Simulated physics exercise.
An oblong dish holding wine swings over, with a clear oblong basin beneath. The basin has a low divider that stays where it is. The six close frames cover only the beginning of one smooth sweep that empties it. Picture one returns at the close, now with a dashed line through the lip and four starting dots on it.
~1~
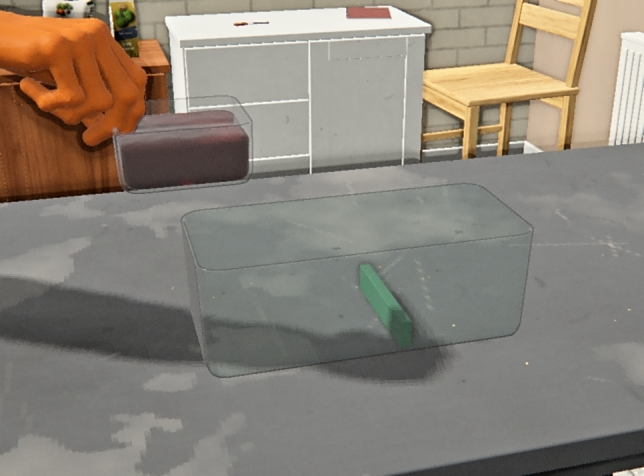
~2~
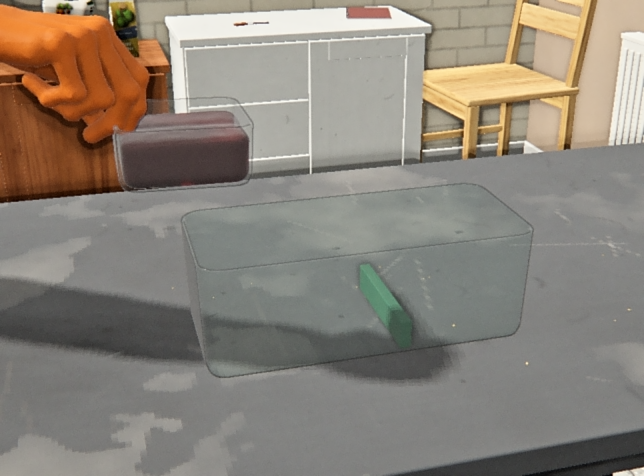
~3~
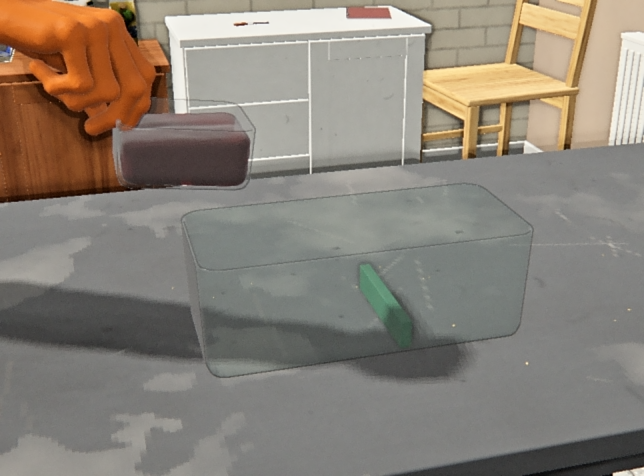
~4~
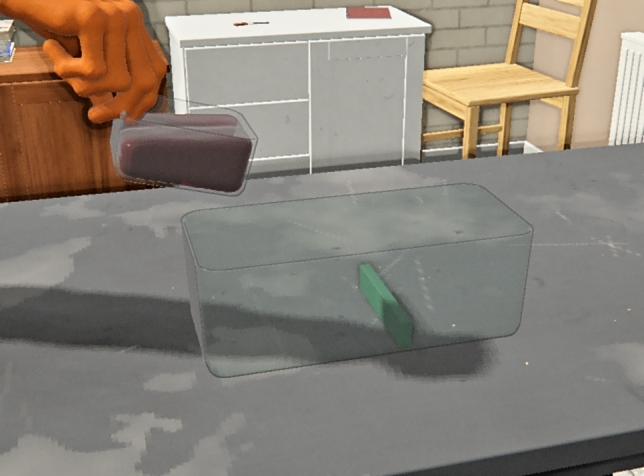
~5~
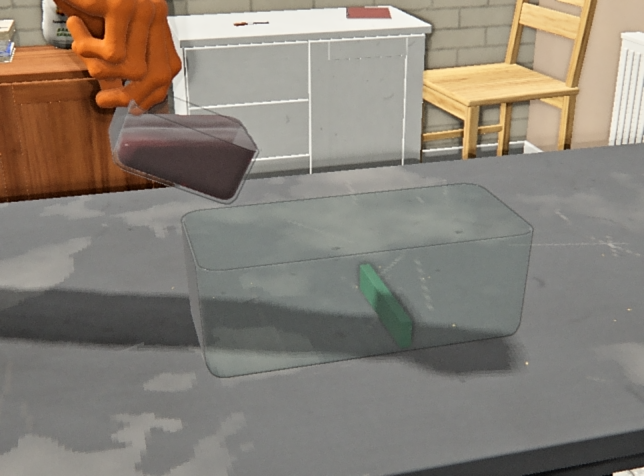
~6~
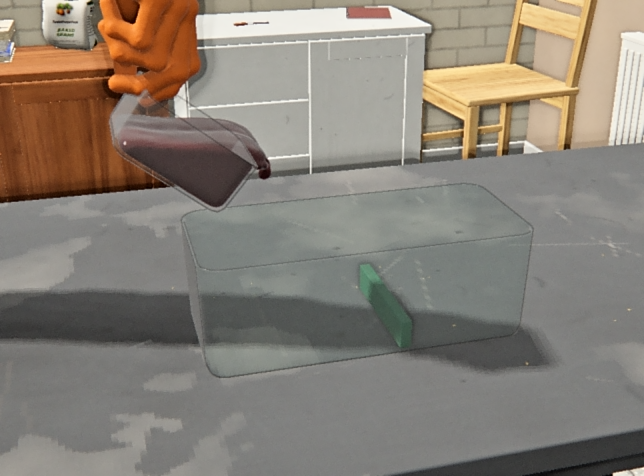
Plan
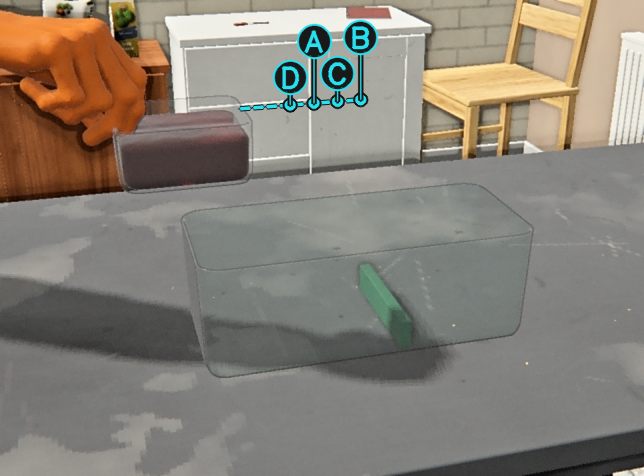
An orange hand held a clear oblong dish of dark red wine above a large clear basin with a green strip inside, then tilted it to the right until wine slipped over its lip.
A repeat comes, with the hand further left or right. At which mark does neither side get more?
C is best.
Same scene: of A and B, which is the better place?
B it is.
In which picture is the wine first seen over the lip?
Picture 5.
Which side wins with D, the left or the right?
More ends on the left.
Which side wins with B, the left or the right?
The right side.
On the marked copy, A at (314, 103); B at (360, 99); C at (337, 101); D at (290, 105).
Choosing A, about 79 % ends left of the wall and 18 % right of it; 3 % is lost outside.
Choosing B, about 31 % ends left of the wall and 68 % right of it.
Choosing C, about 49 % ends left of the wall and 50 % right of it.
Choosing D, about 83 % ends left of the wall and 16 % right of it.
